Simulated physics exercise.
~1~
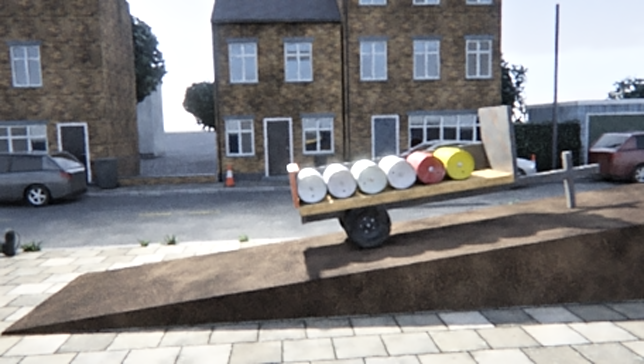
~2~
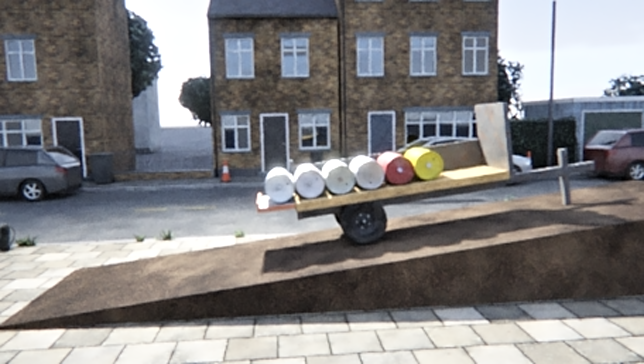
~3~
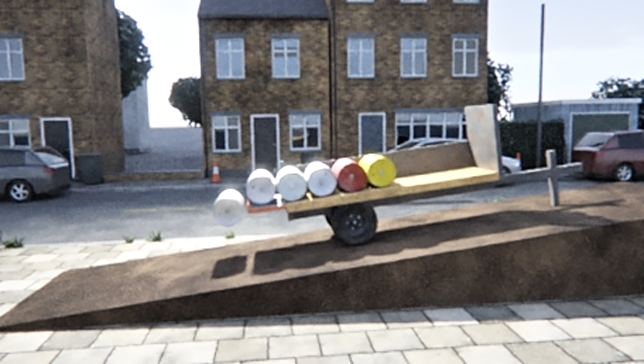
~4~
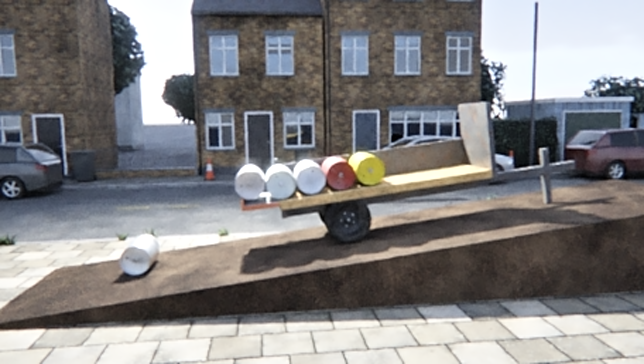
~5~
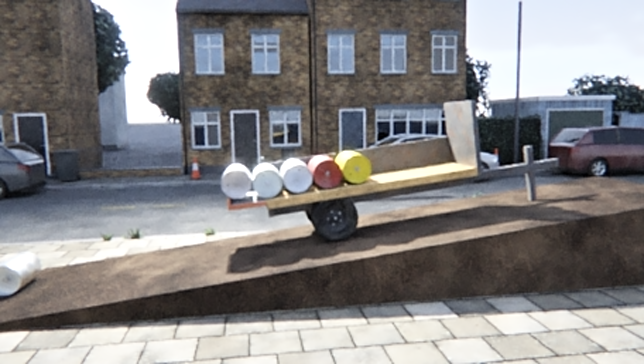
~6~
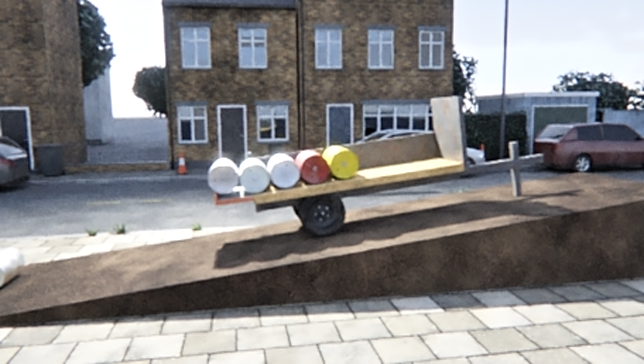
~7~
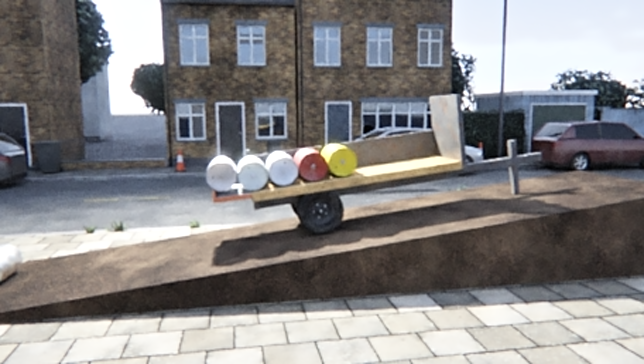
Row of barrels on a tilted trailer rolling left, one white barrel dropping off and rolling downslope, red and yellow staying aboard.
